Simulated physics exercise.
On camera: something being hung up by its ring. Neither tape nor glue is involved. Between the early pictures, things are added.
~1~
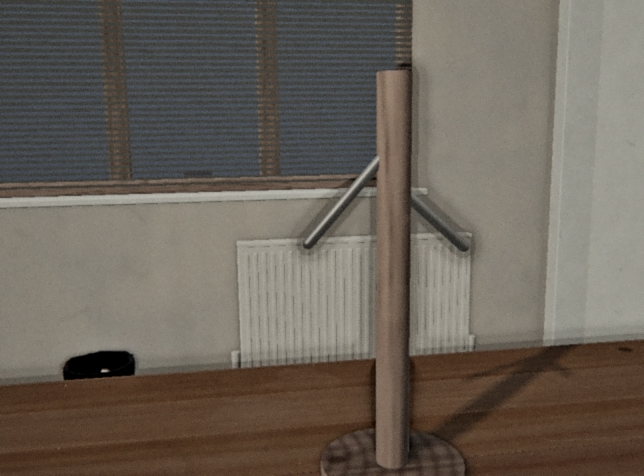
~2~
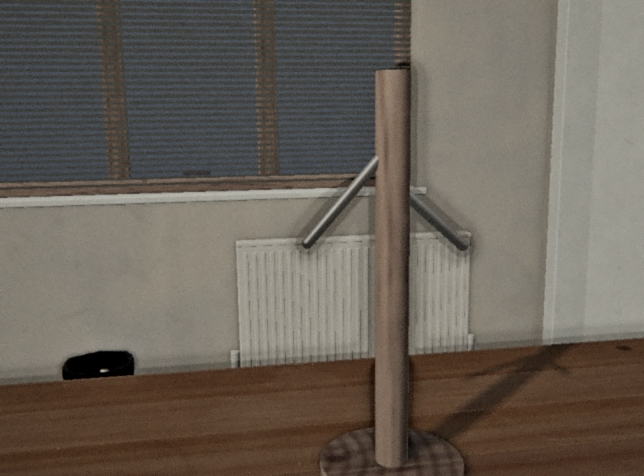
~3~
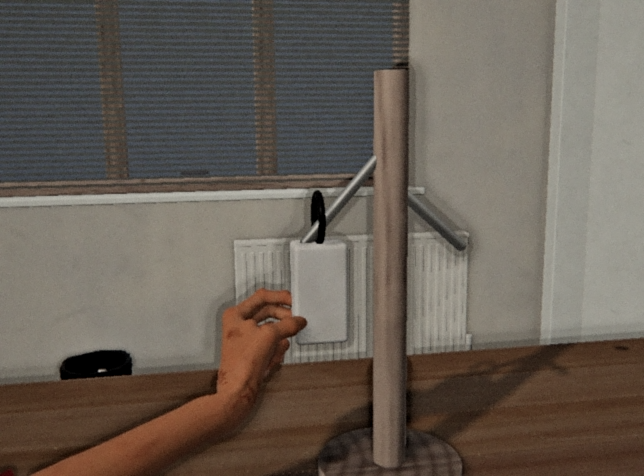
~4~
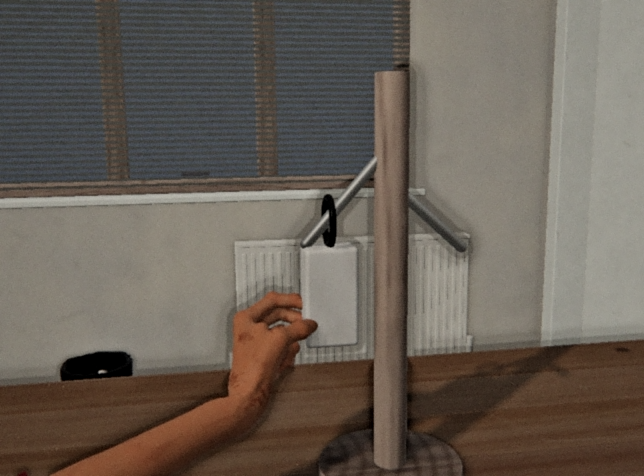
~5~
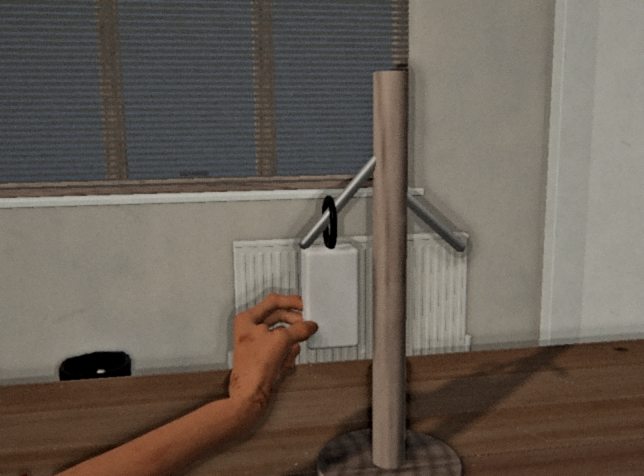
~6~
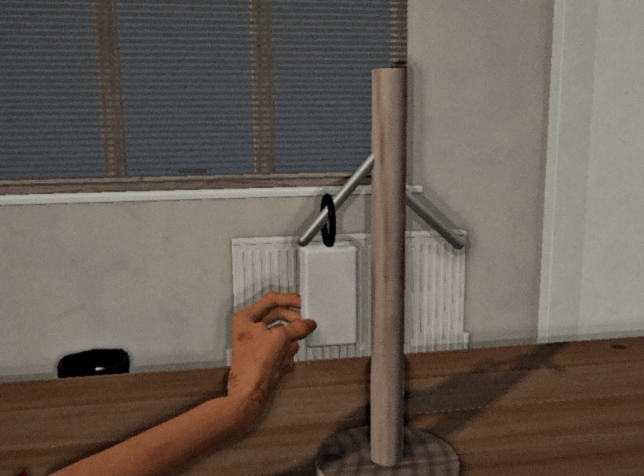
At first, a wooden peg stand with two angled metal pegs stands alone on a wooden surface. Then a hand appears from the lower left, holding a white pouch by a black ring at the left peg. The hand shifts the pouch slightly right, the ring around the peg, and keeps holding it there, nearly still.
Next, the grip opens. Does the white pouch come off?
It detaches.
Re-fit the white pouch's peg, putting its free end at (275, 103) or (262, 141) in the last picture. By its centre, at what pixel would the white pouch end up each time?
Around (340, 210) for the first, around (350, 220) for the second.
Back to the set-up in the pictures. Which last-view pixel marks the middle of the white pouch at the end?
It ends up close to (230, 463).
Then, 0.14 s past the last view, white pouch leaning 29° off how it started near (314, 323).
Then, 0.22 s past the last view, white pouch in the air near (286, 403).
Then, 0.30 s past the last view, white pouch in the air near (242, 447).
Finally, the white pouch falls off, near (229, 463).
